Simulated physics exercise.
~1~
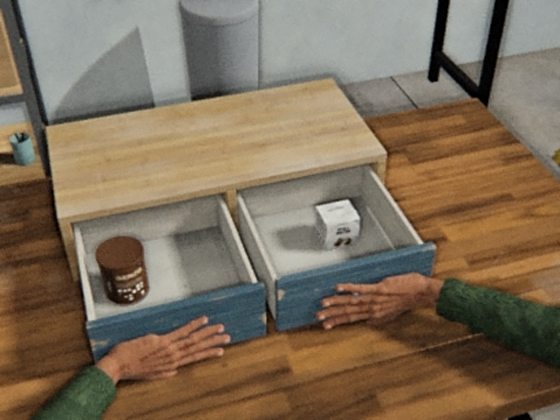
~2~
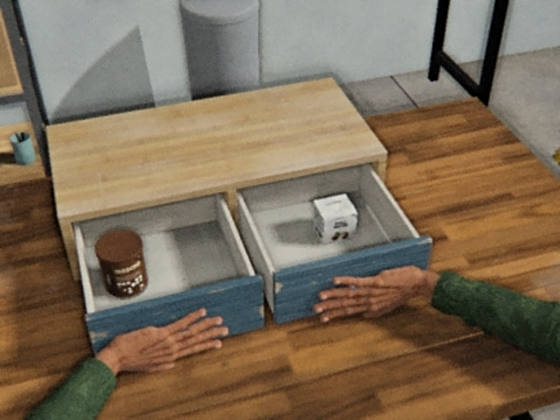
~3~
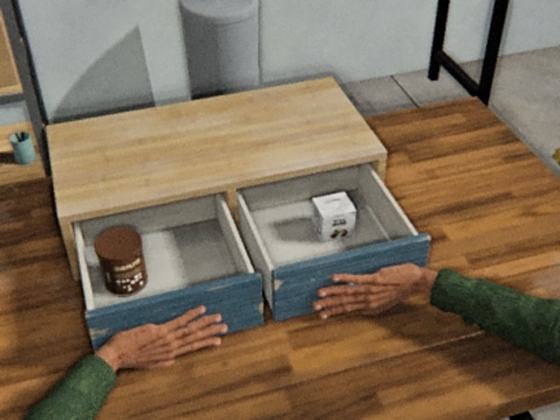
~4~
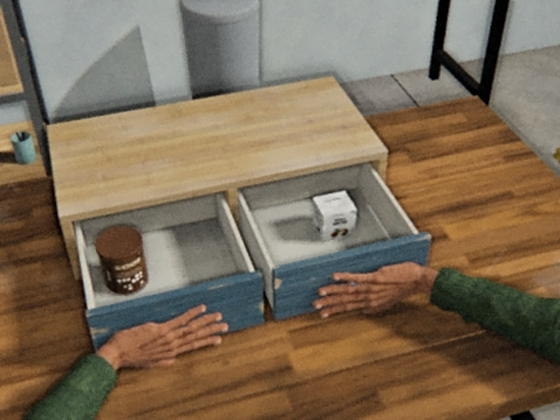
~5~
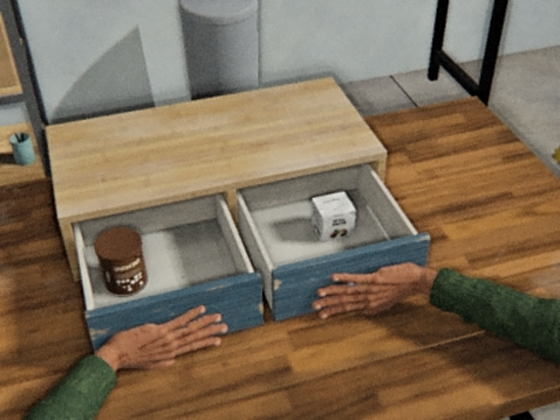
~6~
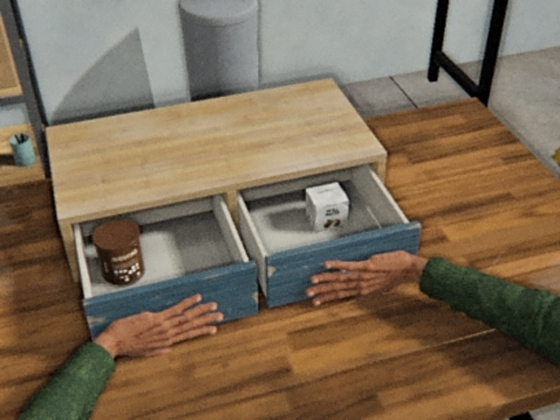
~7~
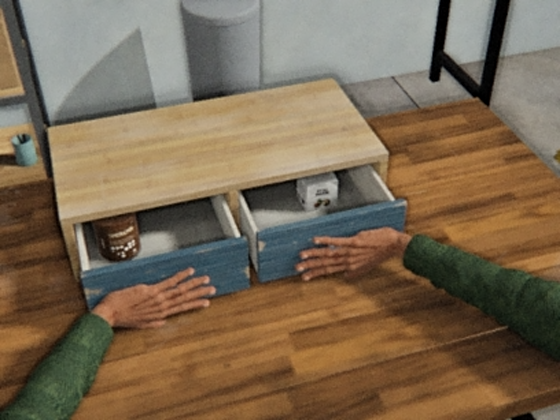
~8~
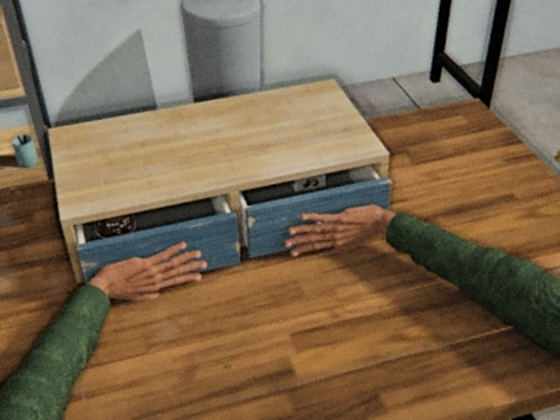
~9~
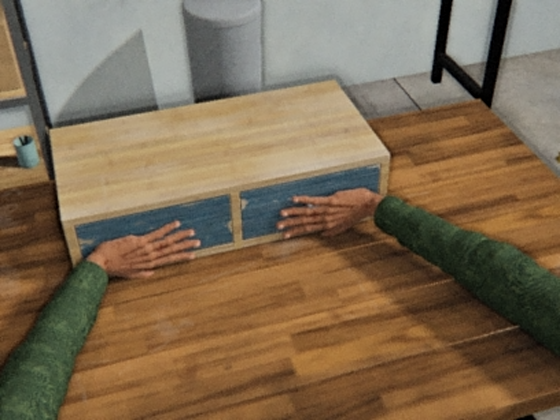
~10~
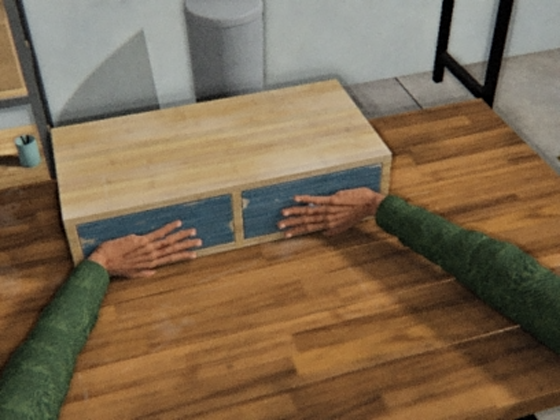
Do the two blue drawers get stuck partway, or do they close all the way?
Both the left drawer and the right drawer close all the way.
